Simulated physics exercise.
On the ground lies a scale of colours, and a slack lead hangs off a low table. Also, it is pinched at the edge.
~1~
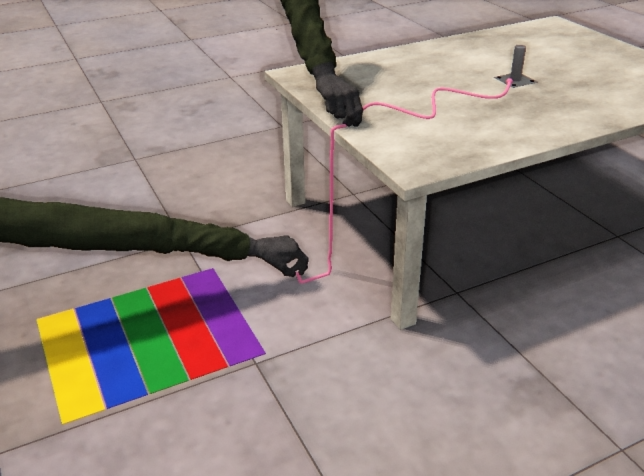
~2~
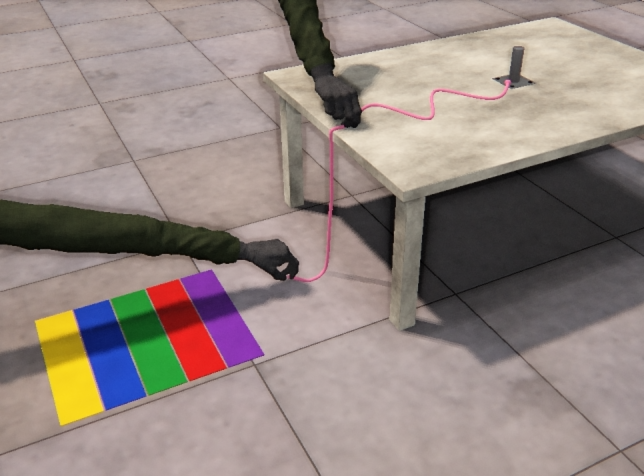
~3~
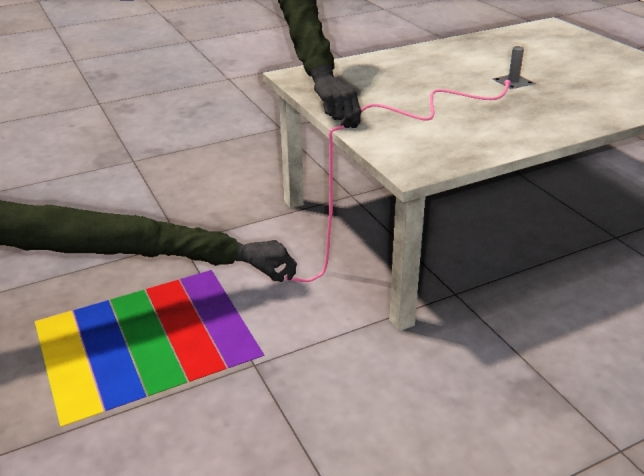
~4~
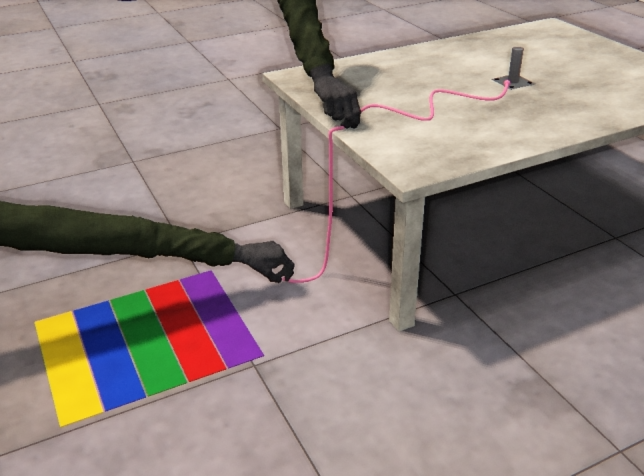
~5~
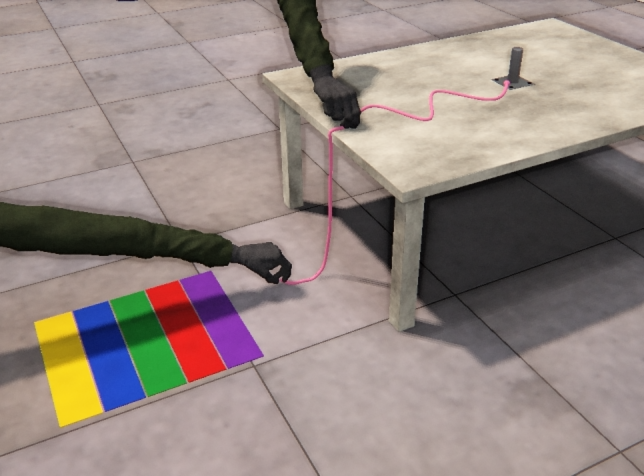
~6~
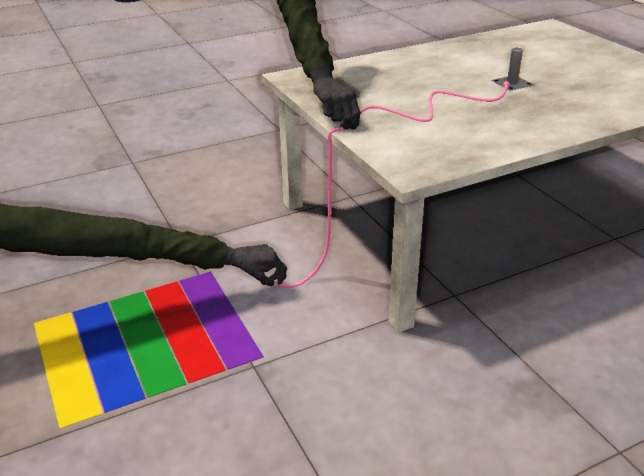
The video shows one gloved hand pinching a slack pink lead at the edge of a low table while another hand holds its lower end near a colour scale on the ground, drawing it slightly to the left.
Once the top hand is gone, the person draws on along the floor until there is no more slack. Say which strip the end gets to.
It gets to the yellow strip.
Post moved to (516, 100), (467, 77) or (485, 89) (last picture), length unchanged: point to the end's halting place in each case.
Try by try, around (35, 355), (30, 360) and (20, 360).
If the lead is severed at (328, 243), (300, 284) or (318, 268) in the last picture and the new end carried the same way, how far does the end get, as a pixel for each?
Taking them in turn, it's about (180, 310), then about (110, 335), and finally about (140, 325).
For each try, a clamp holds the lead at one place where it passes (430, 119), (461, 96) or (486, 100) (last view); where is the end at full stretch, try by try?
Try one gives (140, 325), try two (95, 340), and try three (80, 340).
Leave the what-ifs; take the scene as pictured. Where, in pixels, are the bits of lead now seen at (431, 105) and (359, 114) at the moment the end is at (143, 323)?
At (389, 111), then (317, 179).
A little later, end near (142, 323); over green.
Next, end near (95, 338); over blue.
When it is tight, end near (65, 347); over yellow. It gets as far as the yellow strip.
